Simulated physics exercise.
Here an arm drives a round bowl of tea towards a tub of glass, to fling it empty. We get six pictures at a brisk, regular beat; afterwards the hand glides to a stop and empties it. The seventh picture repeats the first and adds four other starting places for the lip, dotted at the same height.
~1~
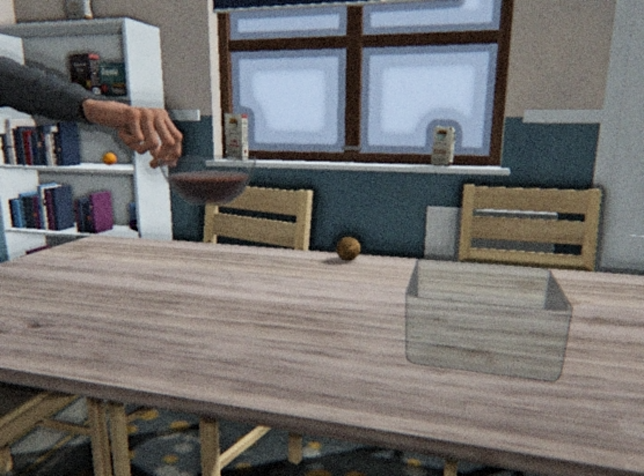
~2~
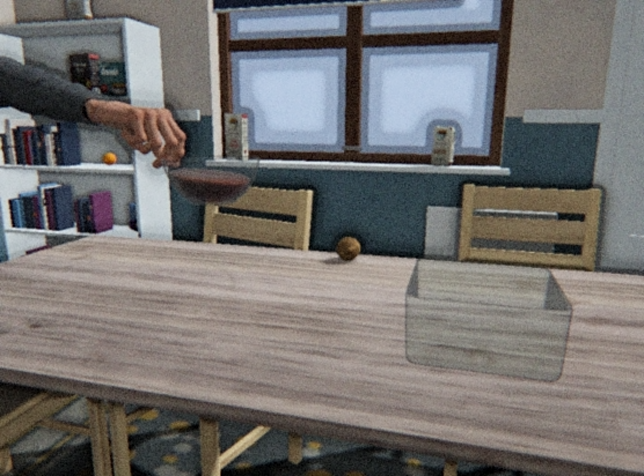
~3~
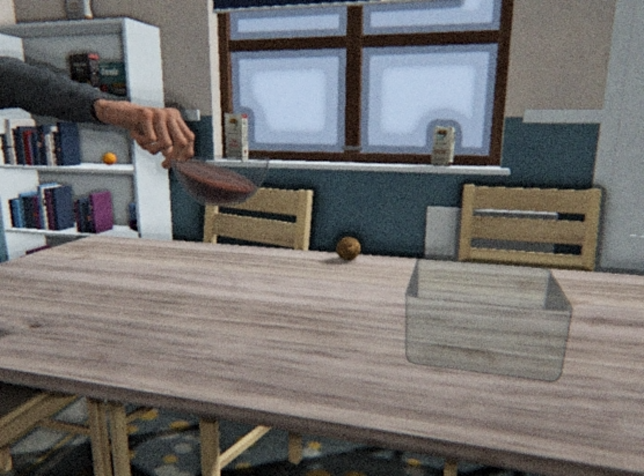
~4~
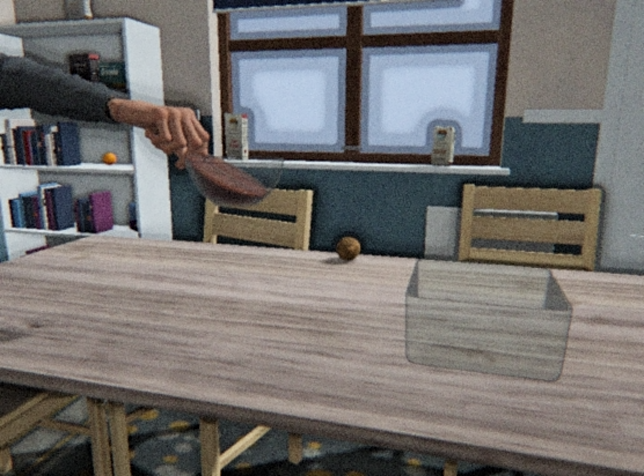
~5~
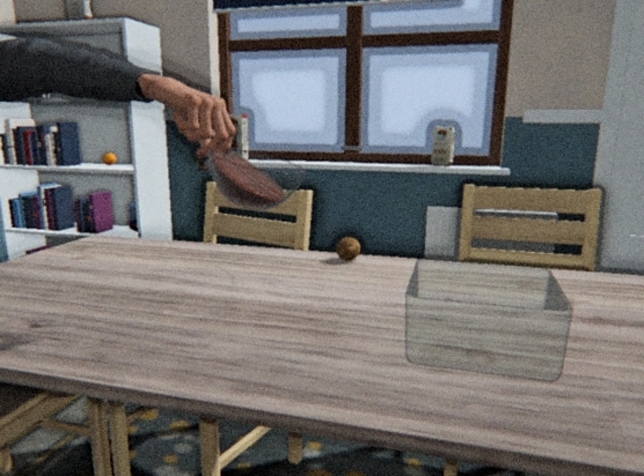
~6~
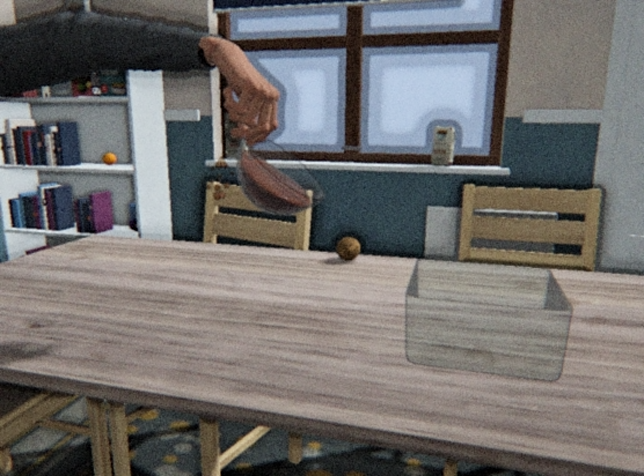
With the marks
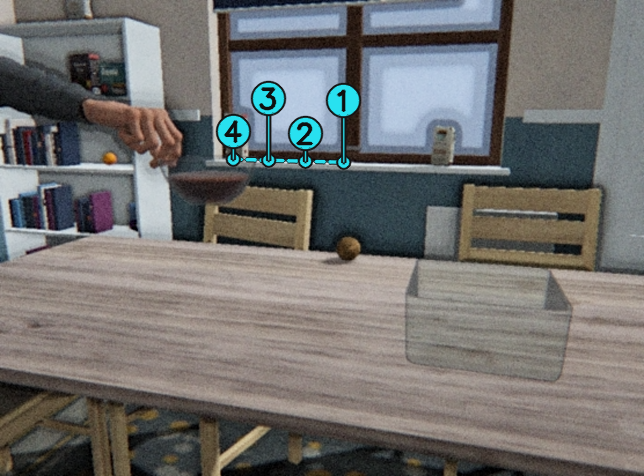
An arm in a dark sleeve reaches in from the left, holding a clear round bowl of reddish-brown liquid above a pale wooden table, seen from a fixed view facing a window. A small brown ball and a clear glass tub sit on the table, with two wooden chairs behind and white bookshelves at left. The hand carries the bowl rightward, lowering it slightly and tilting it increasingly toward the right.
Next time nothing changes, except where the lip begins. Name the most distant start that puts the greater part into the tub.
I would pick spot 2.
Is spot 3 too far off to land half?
Yes, that goes wrong.
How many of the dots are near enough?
Two of them.
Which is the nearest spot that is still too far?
3 it is.
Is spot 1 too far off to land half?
No, that is safe.
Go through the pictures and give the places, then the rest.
Upright, lip at (251, 159); tub from (405, 360) to (561, 380); nothing has left yet, in the first frame.
Upright, lip at (254, 159); nothing has left yet, in the second frame.
Upright, lip at (264, 160); nothing has left yet, in the third frame.
Upright, lip at (280, 161); tea is over the rim, down to (191, 158), in the fourth frame.
Tipped about 13°, lip at (302, 173); tea is over the rim, down to (205, 169), in the fifth frame.
Tipped about 40°, lip at (322, 197); tea is over the rim, down to (220, 198), in the sixth frame.
On the marked copy, 1 at (343, 162); 2 at (305, 161); 3 at (268, 160); 4 at (233, 159).
For spot 1, about 76 % lands in the tub, 14 % falls short and 10 % goes beside or beyond.
For spot 2, about 65 % lands in the tub, 9 % falls short and 26 % goes beside or beyond.
For spot 3, about 26 % lands in the tub, 66 % falls short and 8 % goes beside or beyond.
For spot 4, about 0 % lands in the tub, 97 % falls short and 3 % goes beside or beyond.
